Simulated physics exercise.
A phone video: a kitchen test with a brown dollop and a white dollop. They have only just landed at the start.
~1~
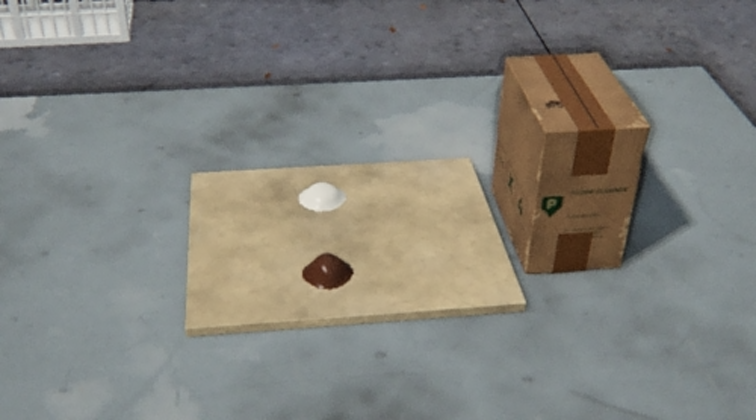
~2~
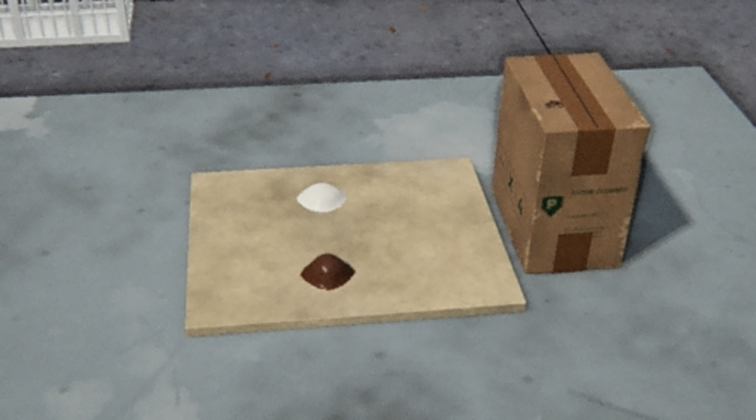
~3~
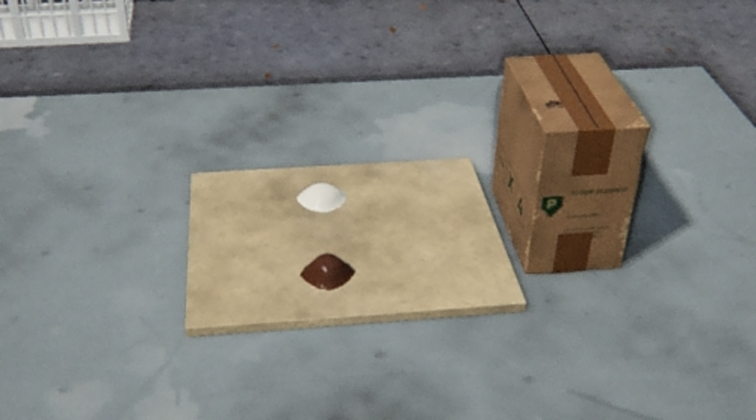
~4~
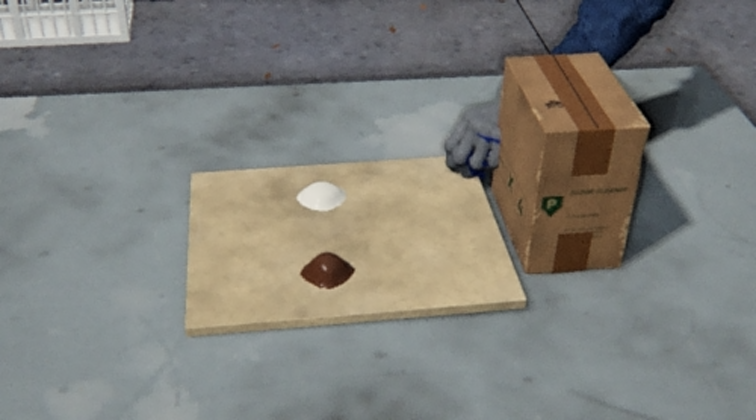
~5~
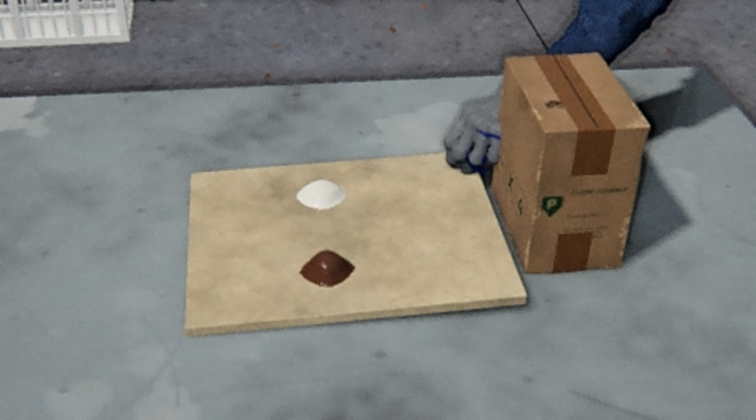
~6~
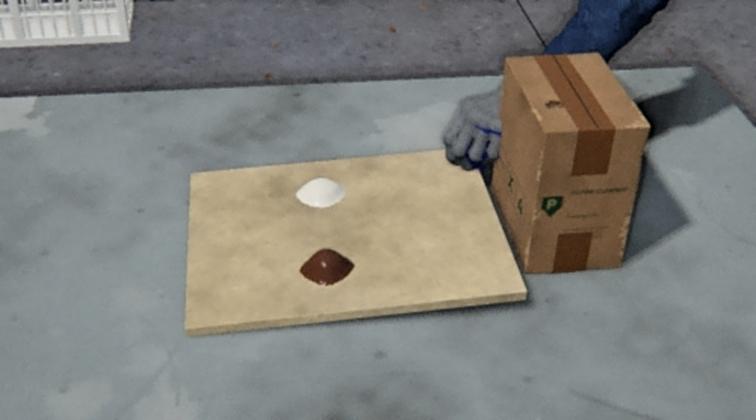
A brown dollop and a white dollop settled slightly on a flat tan board beside a cardboard box, then a gloved hand reached in from behind the box and raised the board's right end slightly.
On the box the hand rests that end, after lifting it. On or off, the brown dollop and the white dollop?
I'd say the brown dollop keeps its place and the white dollop keeps its place.
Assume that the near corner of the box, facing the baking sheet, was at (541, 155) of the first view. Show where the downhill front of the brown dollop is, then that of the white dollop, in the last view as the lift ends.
At (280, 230), then at (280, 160).
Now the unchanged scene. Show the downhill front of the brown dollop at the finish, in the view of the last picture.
I'd mark it near (274, 223) in the last picture.
Soon after, slope about 35°; the brown dollop has not moved; the white dollop has not moved.
Later, the brown dollop has not moved; the white dollop has not moved.
In the end, slope about 35°; the brown dollop has not moved; the white dollop has not moved.
